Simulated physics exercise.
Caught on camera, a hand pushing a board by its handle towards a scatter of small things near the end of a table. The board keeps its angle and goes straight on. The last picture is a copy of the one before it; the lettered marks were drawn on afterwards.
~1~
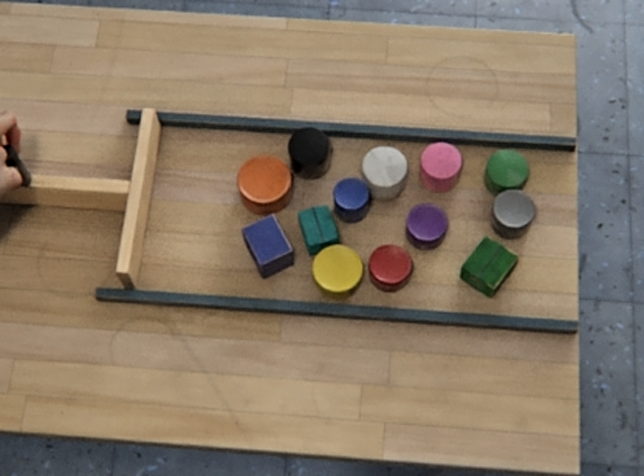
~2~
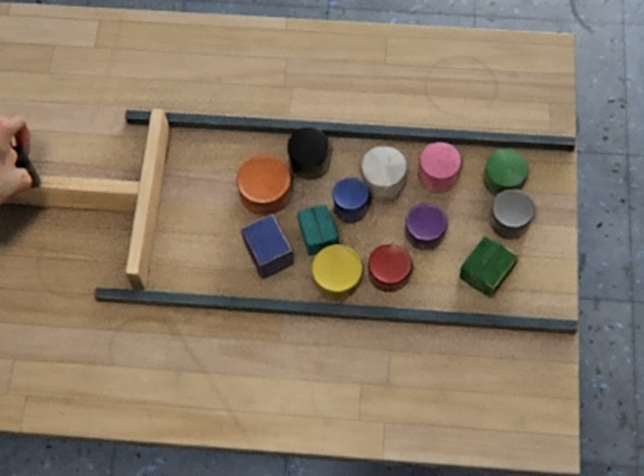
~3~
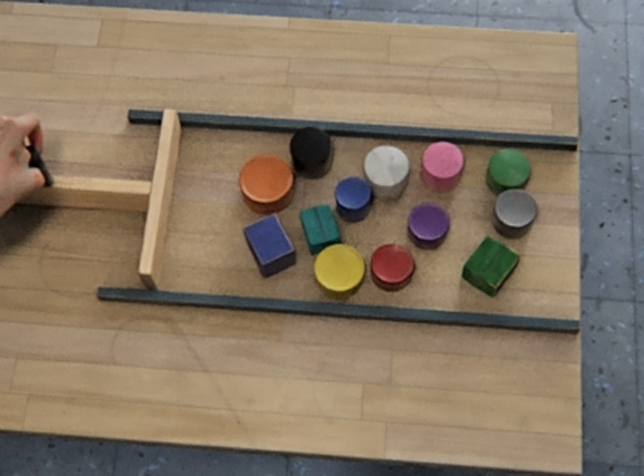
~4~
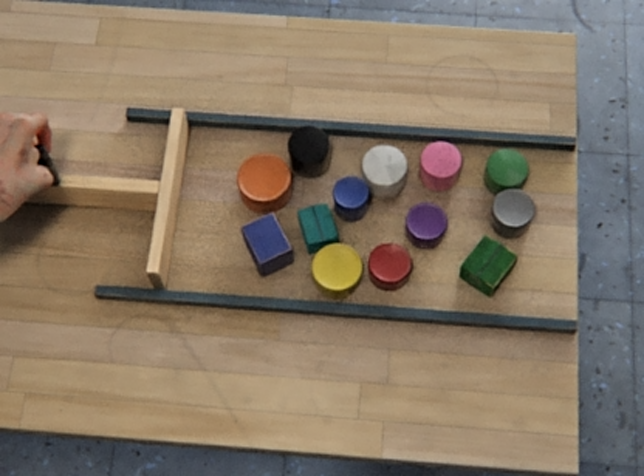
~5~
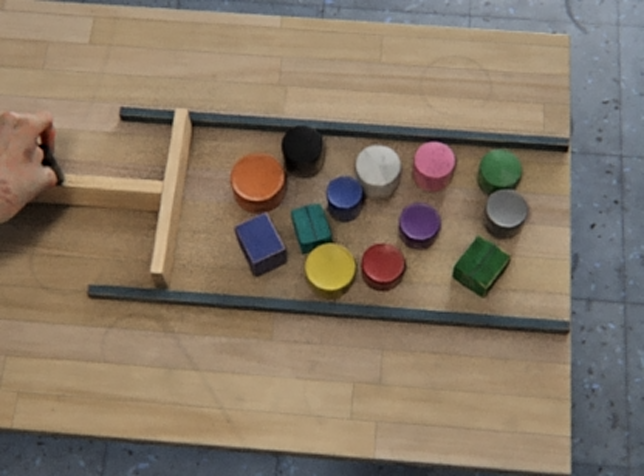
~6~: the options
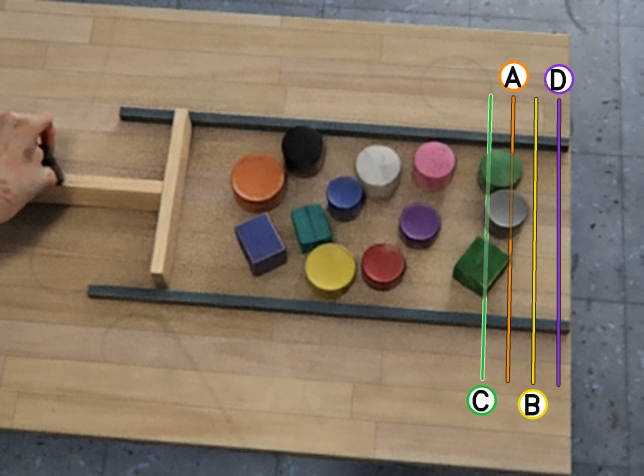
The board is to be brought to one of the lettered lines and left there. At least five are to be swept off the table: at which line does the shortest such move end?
Enough have fallen by C.
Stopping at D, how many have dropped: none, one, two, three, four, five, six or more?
Six or more.
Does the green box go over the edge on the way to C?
By then, yes.
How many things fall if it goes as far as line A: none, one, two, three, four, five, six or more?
In all, six or more.
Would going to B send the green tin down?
Yes.
On the copy, A at (511, 231); B at (535, 233); C at (487, 230); D at (559, 235).
On C. First, board (282, 196); black pot (318, 145); yellow tub (344, 275).
Then, board (397, 204); green tin (549, 178); green box (544, 263).
Finally, board (486, 211); green box over the edge; pink pot over the edge; six fallen.
By contrast, A drops nine, but is farther than needed; B drops ten, but is farther than needed; D drops thirteen, but is farther than needed.
